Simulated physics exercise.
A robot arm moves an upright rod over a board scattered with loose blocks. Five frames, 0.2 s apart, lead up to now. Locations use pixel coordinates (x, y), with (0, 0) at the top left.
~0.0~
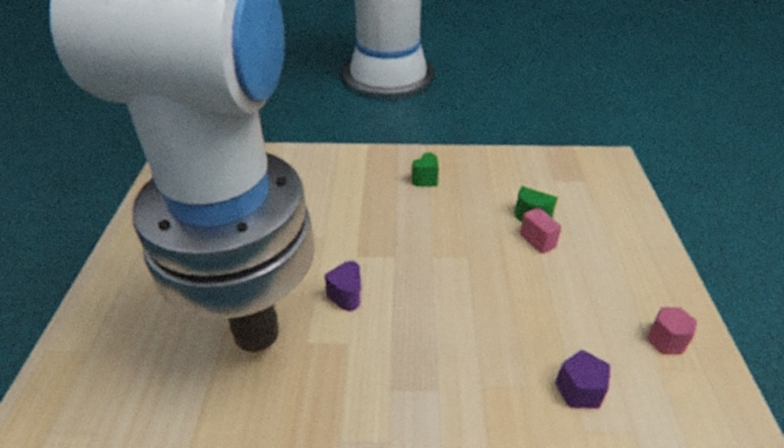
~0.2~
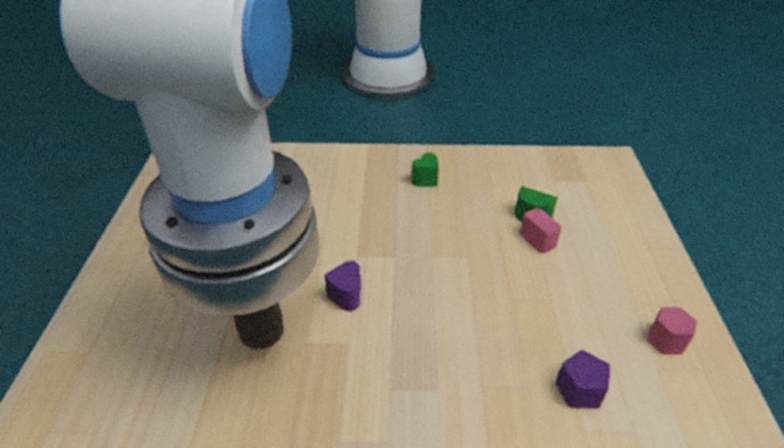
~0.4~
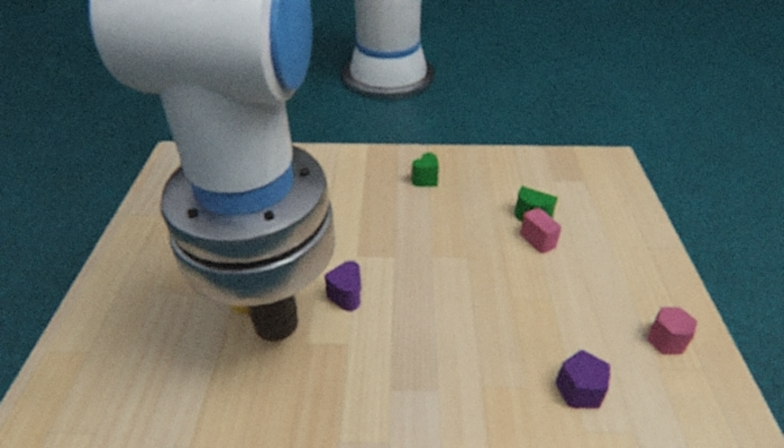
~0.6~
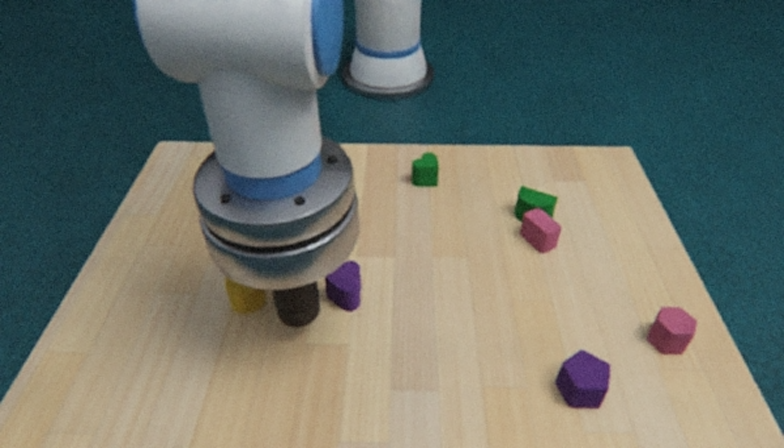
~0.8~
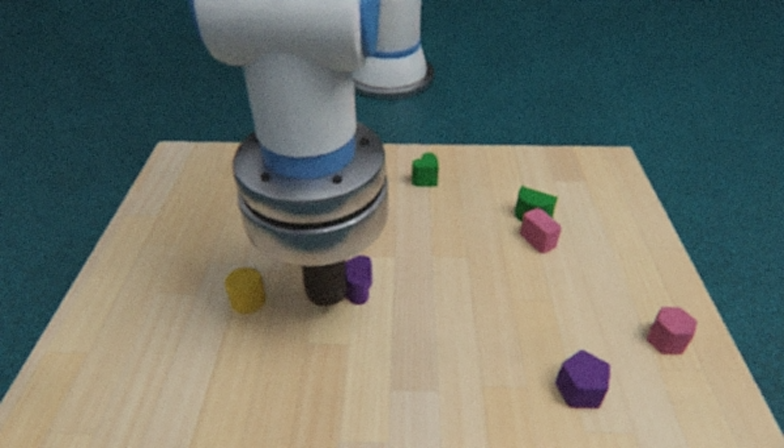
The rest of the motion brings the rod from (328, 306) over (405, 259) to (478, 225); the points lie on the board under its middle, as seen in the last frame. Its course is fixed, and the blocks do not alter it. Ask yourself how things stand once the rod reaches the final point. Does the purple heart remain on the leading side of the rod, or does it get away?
That block remains ahead.
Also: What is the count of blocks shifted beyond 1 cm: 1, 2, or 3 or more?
The number of blocks that move over 1 cm is one.
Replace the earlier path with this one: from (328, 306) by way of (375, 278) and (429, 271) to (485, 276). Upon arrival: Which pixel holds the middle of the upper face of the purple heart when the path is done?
Its top middle: (441, 228).
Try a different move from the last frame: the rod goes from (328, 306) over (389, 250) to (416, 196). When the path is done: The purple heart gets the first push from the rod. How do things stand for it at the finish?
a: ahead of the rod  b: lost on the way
That would be b.
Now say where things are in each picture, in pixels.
In the first frame, rod tip (257, 335); block tops, purple heart (345, 275); pink oblong block (543, 220).
In the second frame, rod (262, 332); blocks unchanged.
In the third frame, rod (277, 325); blocks unchanged.
In the fourth frame, rod (299, 311); blocks unchanged.
In the fifth frame, rod (327, 292); purple heart (356, 269); pink oblong block (543, 220).
The first path, step by step. One third of the way, rod (380, 258); purple heart (408, 238).
Two thirds of the way, rod (431, 232); purple heart (457, 213).
At the end, rod (480, 211); purple heart (503, 192); pink oblong block in place.
